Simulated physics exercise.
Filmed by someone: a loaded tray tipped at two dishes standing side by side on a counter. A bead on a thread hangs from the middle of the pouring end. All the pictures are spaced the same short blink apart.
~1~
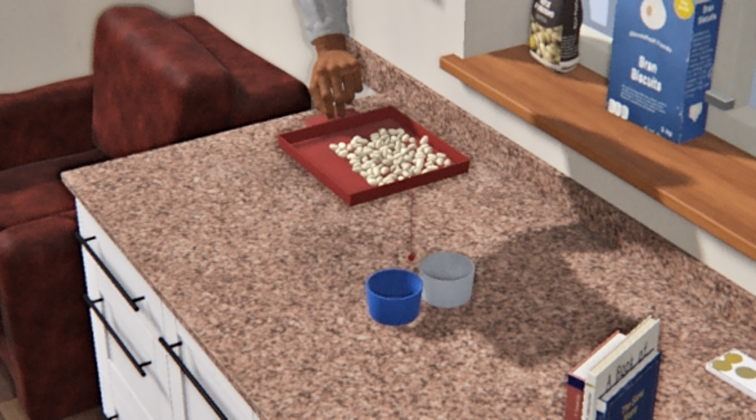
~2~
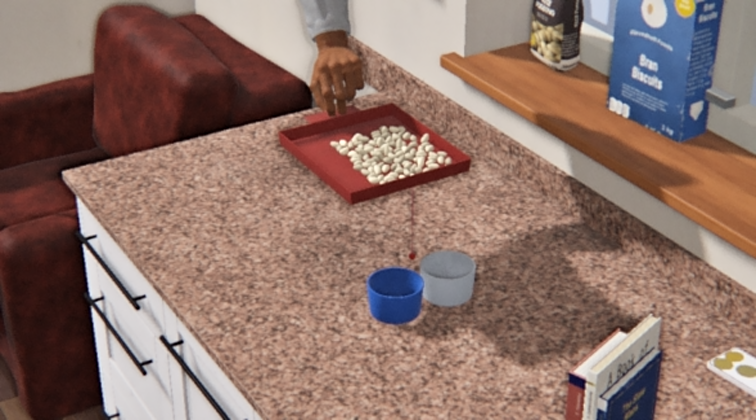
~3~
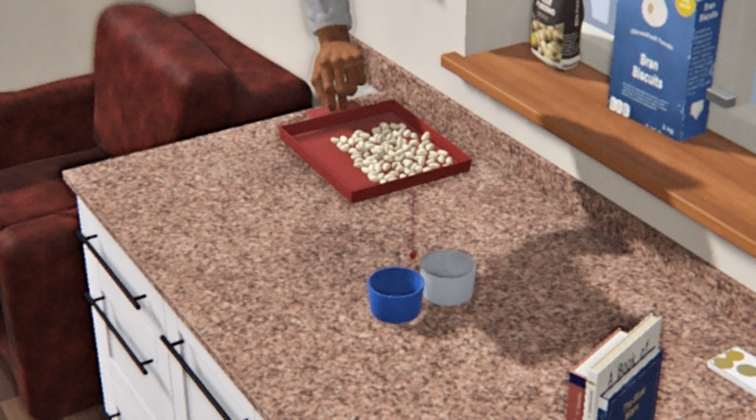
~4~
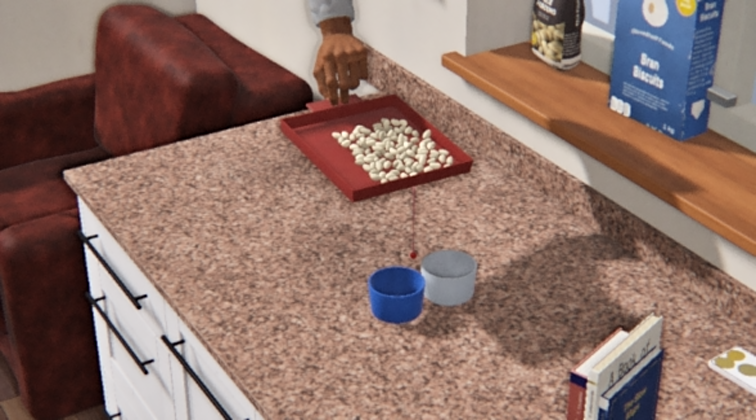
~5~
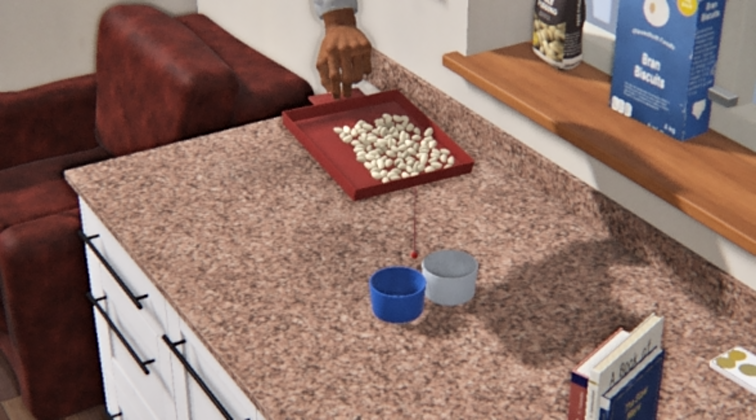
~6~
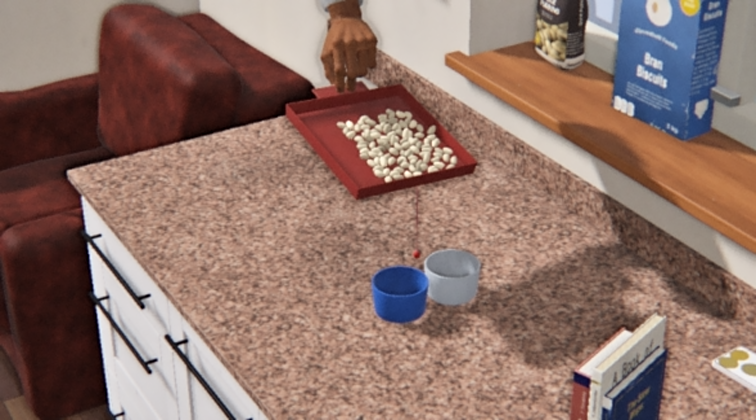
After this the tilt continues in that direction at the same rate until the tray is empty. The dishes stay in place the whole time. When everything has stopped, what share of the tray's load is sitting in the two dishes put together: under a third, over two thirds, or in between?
The dishes take a middle share, one third up to two thirds.
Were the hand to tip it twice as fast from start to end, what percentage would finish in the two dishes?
Share: Roughly 30%.
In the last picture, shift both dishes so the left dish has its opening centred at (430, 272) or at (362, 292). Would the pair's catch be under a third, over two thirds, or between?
At the first spot I'd expect more than two thirds, and at the second spot under a third.
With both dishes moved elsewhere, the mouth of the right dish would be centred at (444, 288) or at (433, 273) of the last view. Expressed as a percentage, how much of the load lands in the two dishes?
Trial 1 10%, trial 2 20%.
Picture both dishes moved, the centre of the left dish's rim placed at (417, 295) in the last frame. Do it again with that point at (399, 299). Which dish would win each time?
The rightmost dish, then the rightmost dish.
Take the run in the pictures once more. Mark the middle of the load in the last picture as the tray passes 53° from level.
The centre of the load shows up near (426, 147) in the last view.
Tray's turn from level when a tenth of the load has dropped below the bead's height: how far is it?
I'd say close to 110 degrees.
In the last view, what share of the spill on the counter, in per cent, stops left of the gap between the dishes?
Looks like close to 10 per cent of it.
Just after the last frame, tray tipped steeply; every one on the tray.
A moment on, tray tipped right over; every one on the tray.
Further on, tray tipped past a quarter turn; just a few in the left dish; roughly half in the right dish; roughly half outside both.
When it is over, tray tipped past a quarter turn; just a few in the left dish; roughly half in the right dish; roughly half outside both.
